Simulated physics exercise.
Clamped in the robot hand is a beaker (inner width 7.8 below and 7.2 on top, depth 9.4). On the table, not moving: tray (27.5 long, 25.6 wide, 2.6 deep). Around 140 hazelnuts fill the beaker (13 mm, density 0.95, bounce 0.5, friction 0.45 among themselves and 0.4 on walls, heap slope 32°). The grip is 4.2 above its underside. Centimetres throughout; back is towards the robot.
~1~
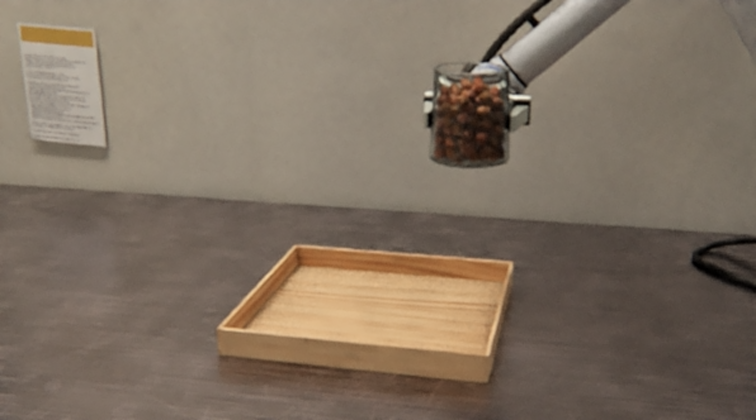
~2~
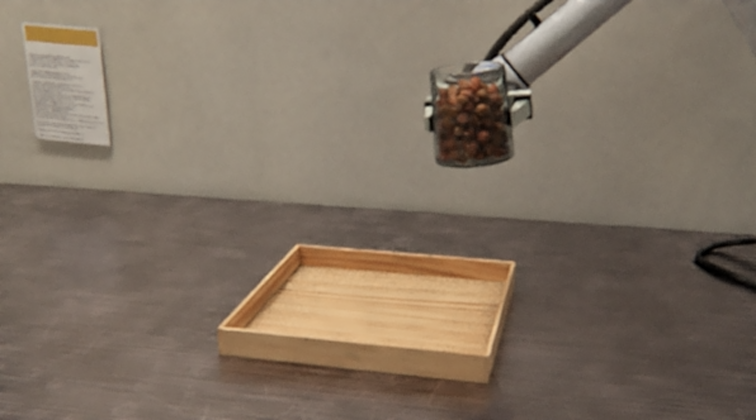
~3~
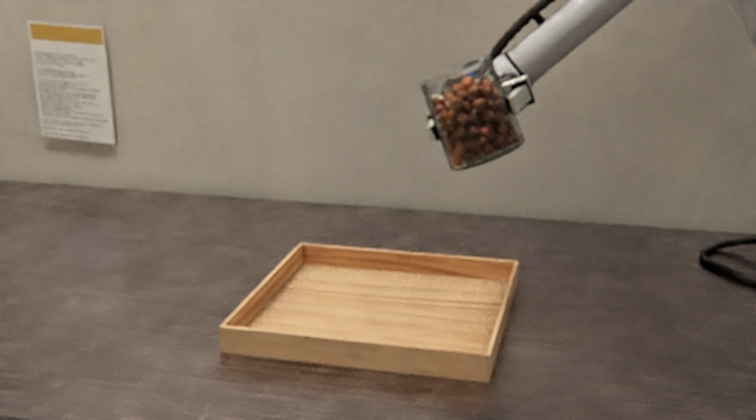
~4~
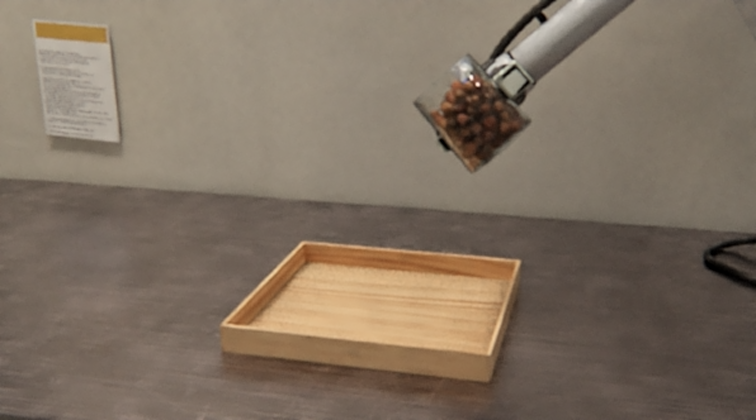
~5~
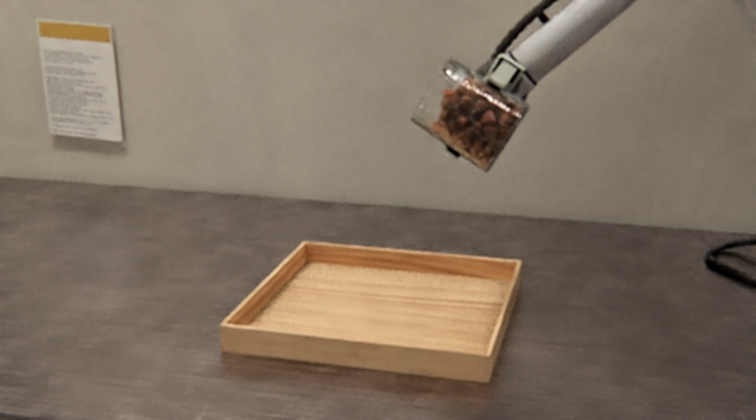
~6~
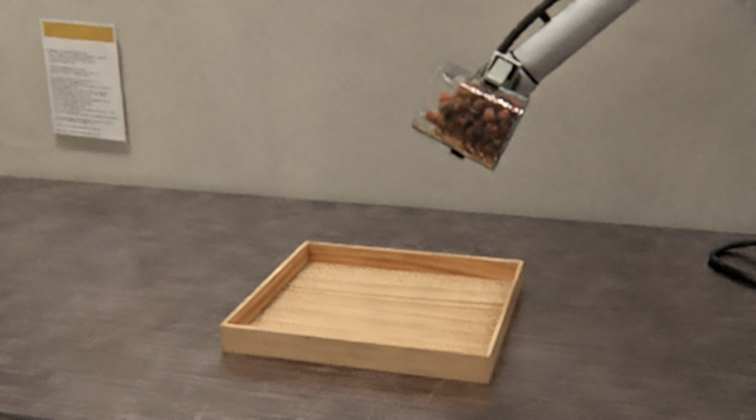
A robot arm held a clear beaker full of brown hazelnuts above an empty wooden tray on a dark table, then tilted it steadily over to the left, and the nuts shifted inside the glass.
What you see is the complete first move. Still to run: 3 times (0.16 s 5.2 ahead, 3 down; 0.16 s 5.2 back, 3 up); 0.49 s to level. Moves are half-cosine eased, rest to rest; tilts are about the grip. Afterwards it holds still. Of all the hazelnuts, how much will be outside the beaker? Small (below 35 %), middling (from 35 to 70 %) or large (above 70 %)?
Outside the beaker the share is small, below 35 %.
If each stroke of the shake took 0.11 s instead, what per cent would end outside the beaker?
Then about 30 per cent.
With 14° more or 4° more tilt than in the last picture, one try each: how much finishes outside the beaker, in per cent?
About 45 and 15 per cent.
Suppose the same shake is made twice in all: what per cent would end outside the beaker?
Then about 10 per cent.
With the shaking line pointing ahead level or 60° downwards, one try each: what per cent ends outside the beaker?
About 30 and 0 per cent.
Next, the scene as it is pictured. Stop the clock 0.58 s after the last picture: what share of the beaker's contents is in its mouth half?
Some 40 per cent.
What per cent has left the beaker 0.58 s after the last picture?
About 10 per cent by then.
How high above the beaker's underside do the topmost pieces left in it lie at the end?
Roughly 7.5 cm.
Then, 0.58 s after the last picture, tilted 66° forward, highest piece 24 above the table; 127 in the beaker, 10 in the tray, 3 in flight or on a rim.
Then, 1.16 s after the last picture, tilted 42° forward, highest piece 25 above the table; 122 in the beaker, 17 in the tray, 1 in flight or on a rim.
Then, 1.65 s after the last picture, level, highest piece 27 above the table; 122 in the beaker, 18 in the tray.
Then, 2.70 s after the last picture, level, highest piece 27 above the table; 122 in the beaker, 18 in the tray.
Final count, 122 in the beaker, 18 in the tray. That is 13 % outside the beaker.
